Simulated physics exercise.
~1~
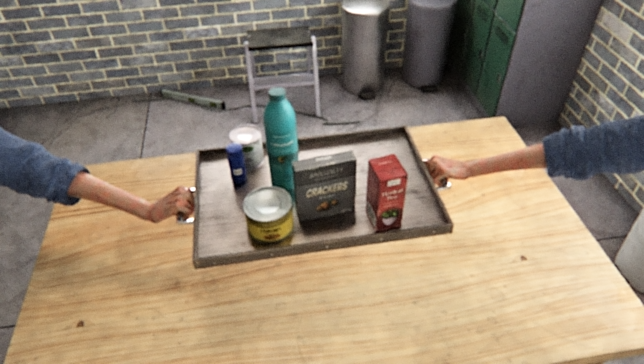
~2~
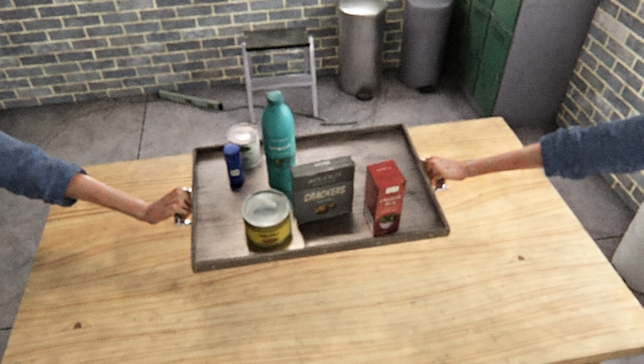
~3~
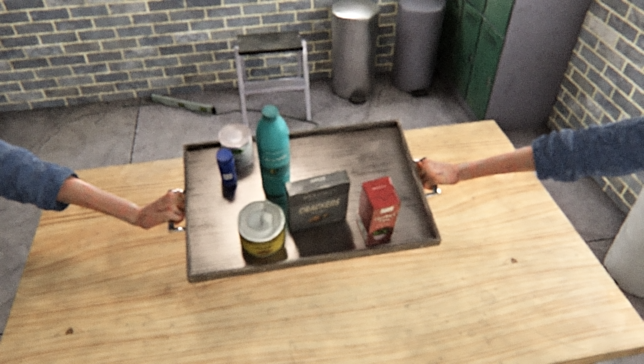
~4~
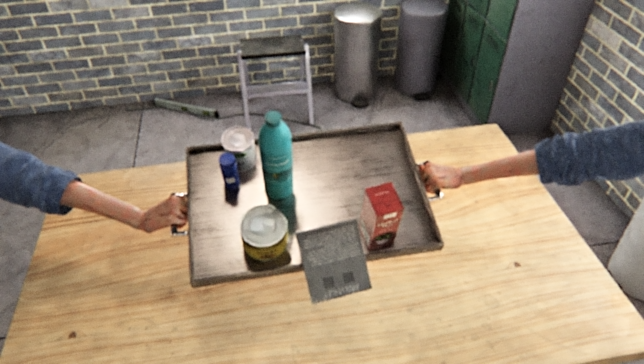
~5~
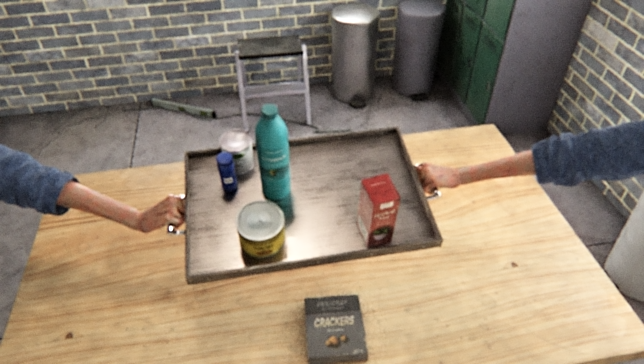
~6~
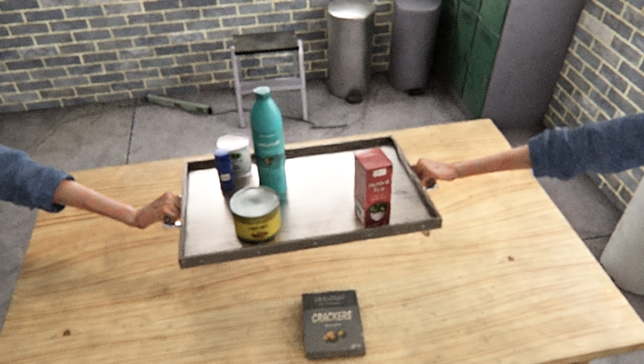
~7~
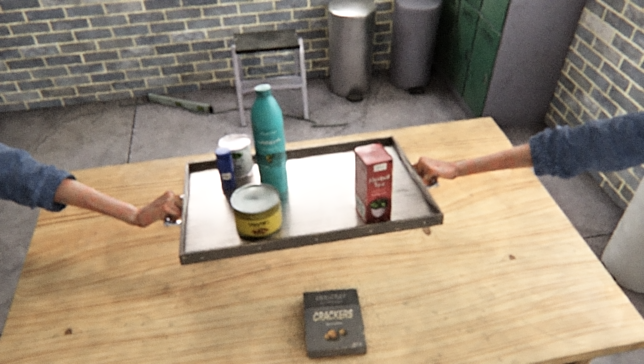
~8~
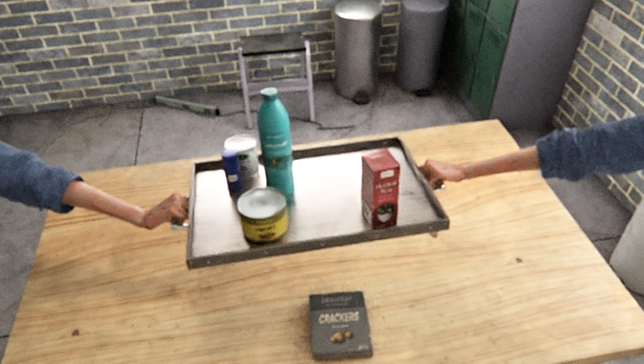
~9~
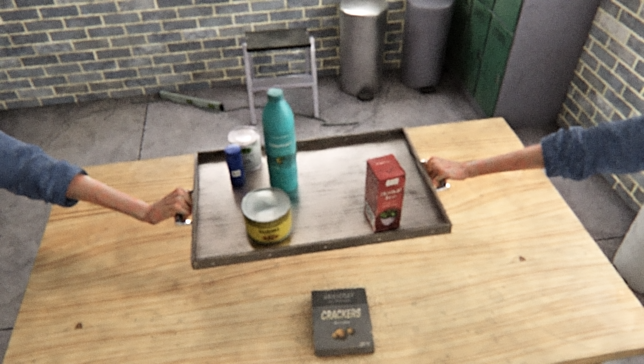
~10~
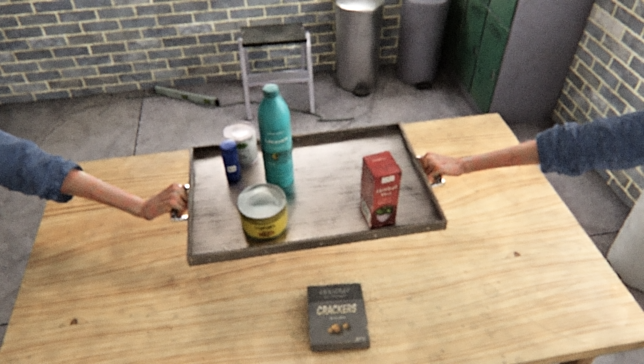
A metal tray, held at either end by two hands above a wooden table, carries a turquoise bottle, a grey cracker packet, a red carton, a yellow tub, a white tin and a small blue shaker. The tray tips down towards the near side, and the items lean with it. The grey packet goes over the near rim, turning upside down, and lands lying on the table. The hands swing the tray back through level, tilt it slightly the other way, then level it again. At the end the packet lies on the table while the other items still stand on the tray.
